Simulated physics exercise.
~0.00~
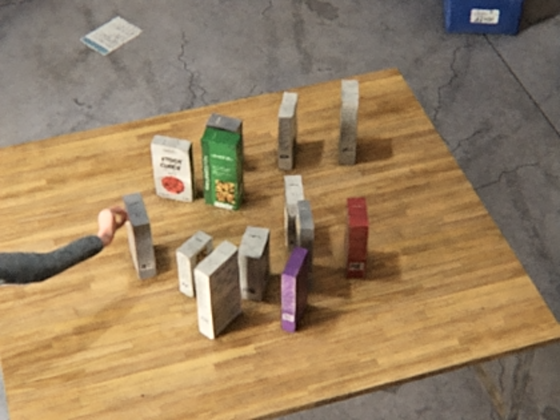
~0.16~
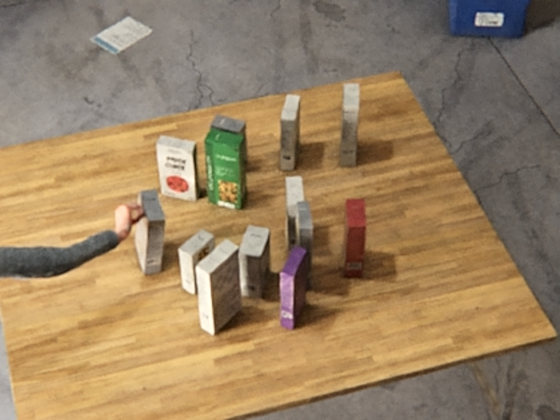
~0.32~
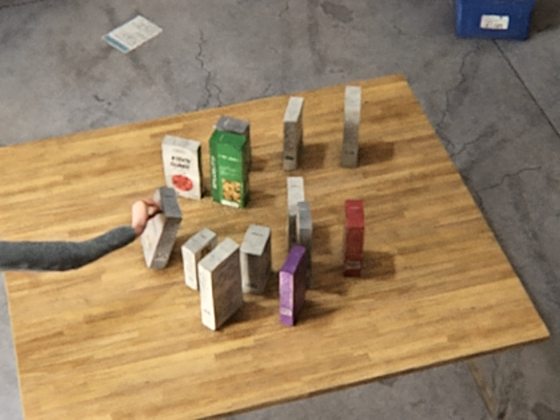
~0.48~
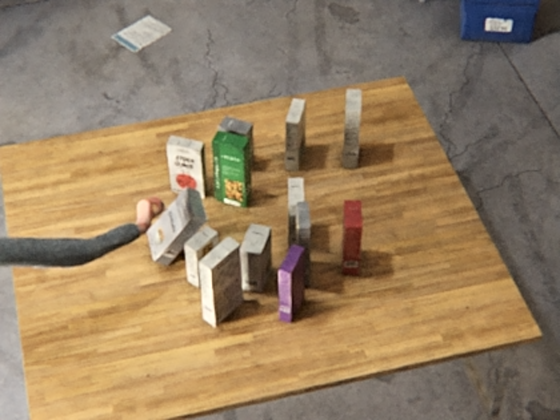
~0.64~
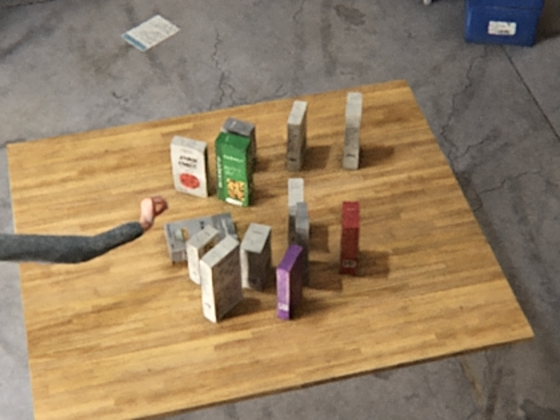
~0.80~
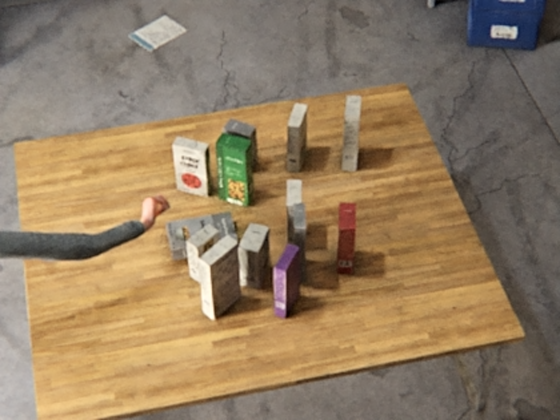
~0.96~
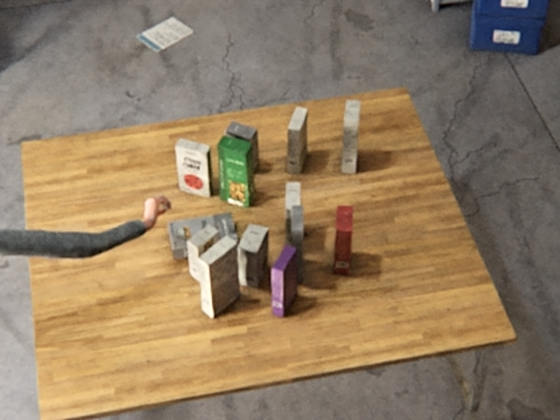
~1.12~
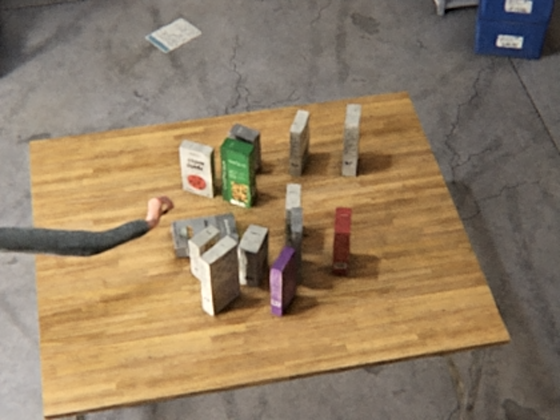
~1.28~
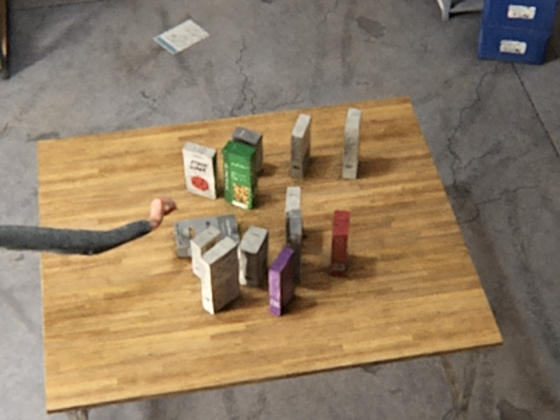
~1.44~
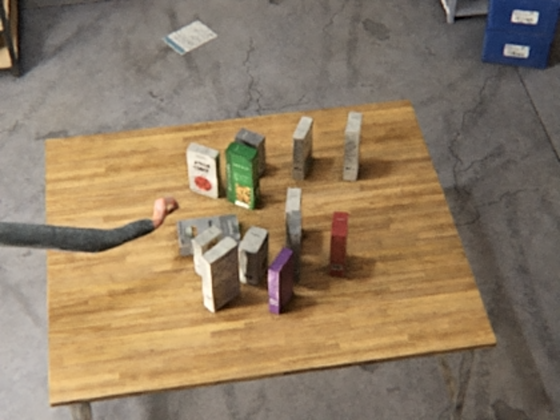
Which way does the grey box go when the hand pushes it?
It tips over to the right and ends up lying on its side.
